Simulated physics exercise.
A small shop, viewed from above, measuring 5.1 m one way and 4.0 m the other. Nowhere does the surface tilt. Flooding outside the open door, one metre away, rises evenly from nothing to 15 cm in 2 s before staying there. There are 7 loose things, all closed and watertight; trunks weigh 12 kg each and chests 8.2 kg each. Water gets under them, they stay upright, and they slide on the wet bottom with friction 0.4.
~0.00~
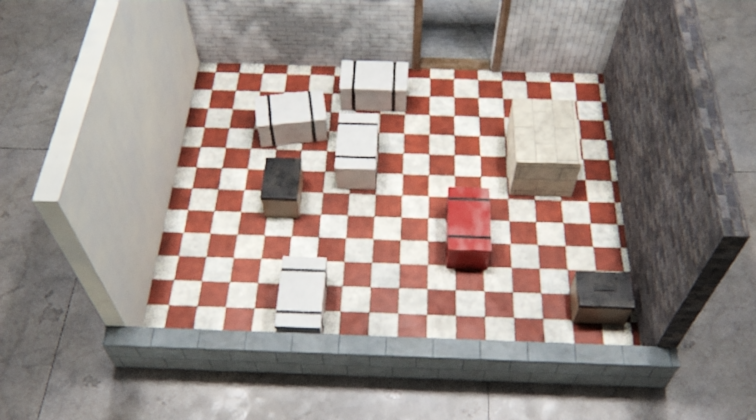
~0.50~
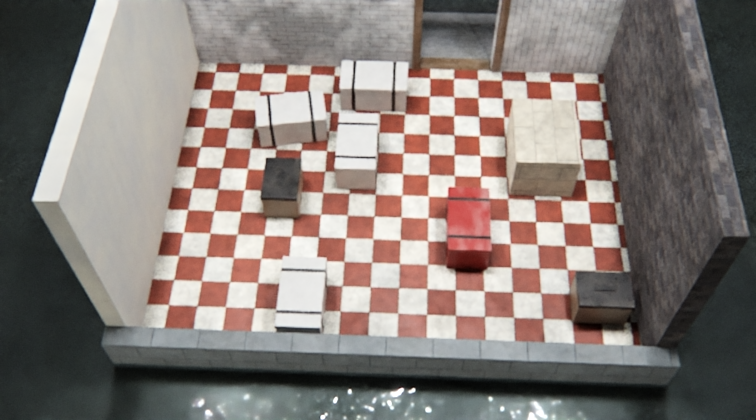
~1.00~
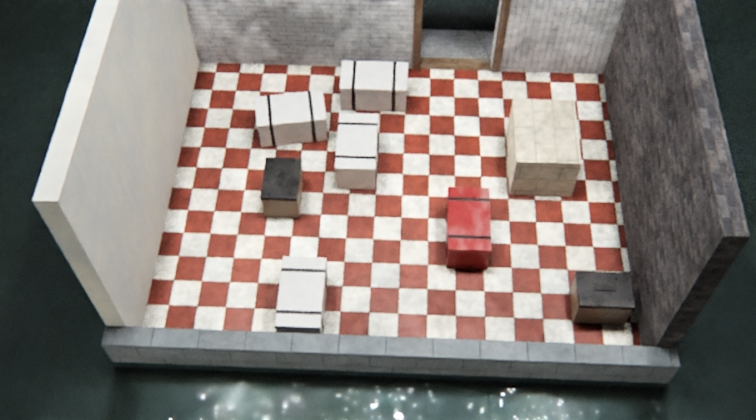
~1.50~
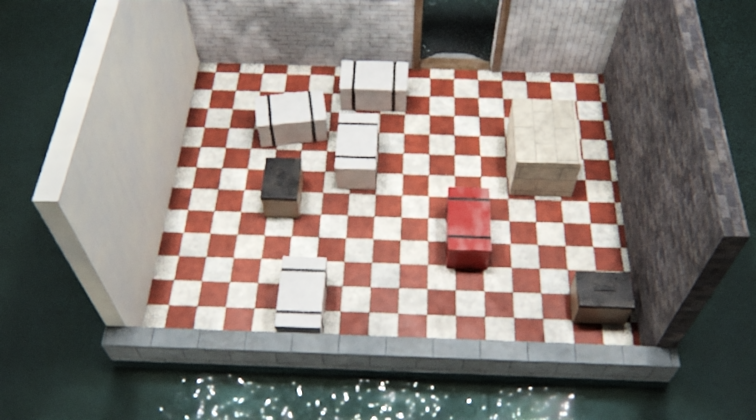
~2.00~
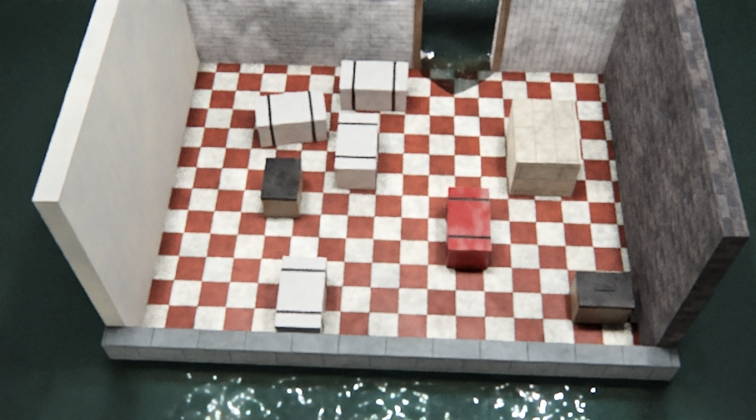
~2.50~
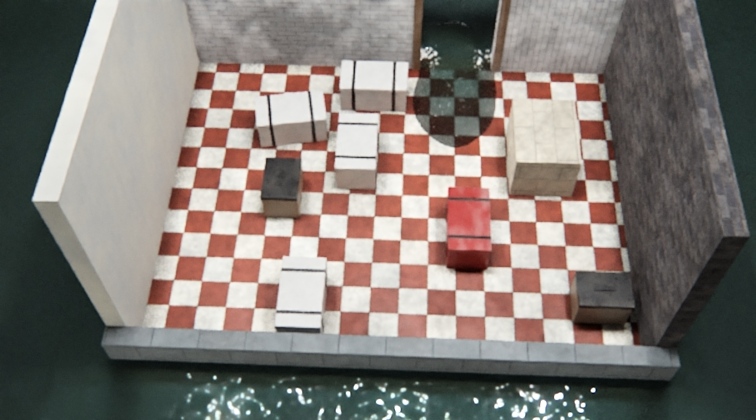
Dark water surrounds the small room, then spreads through the doorway onto the checkered floor.
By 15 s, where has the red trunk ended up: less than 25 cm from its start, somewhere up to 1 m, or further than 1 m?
It ends up well off.
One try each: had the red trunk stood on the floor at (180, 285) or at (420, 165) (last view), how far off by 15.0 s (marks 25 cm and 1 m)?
Try one: Large displacement; try two: Large displacement.
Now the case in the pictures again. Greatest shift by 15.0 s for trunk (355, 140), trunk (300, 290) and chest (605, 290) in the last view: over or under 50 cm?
Order as asked: Below, beyond, beyond.
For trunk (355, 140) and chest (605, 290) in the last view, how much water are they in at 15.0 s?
Depths: Near 3 cm, then near 7 cm.
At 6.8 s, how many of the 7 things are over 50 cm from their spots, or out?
My count gives 1.
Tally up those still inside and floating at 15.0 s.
At that time the total is 4.
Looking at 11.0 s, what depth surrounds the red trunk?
Near 6 cm deep.
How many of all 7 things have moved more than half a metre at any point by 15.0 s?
Total: 3.
After 3.5 s the red trunk is near (469, 218), 0.0 m from its start, aground; 0 afloat.
After 6.8 s the red trunk is near (456, 276), 0.7 m from its start, afloat; 1 afloat.
After 11.0 s the red trunk is near (346, 299), 1.6 m from its start, afloat; 3 afloat.
After 15.0 s the red trunk is near (210, 182), 2.8 m from its start, afloat; 4 afloat.
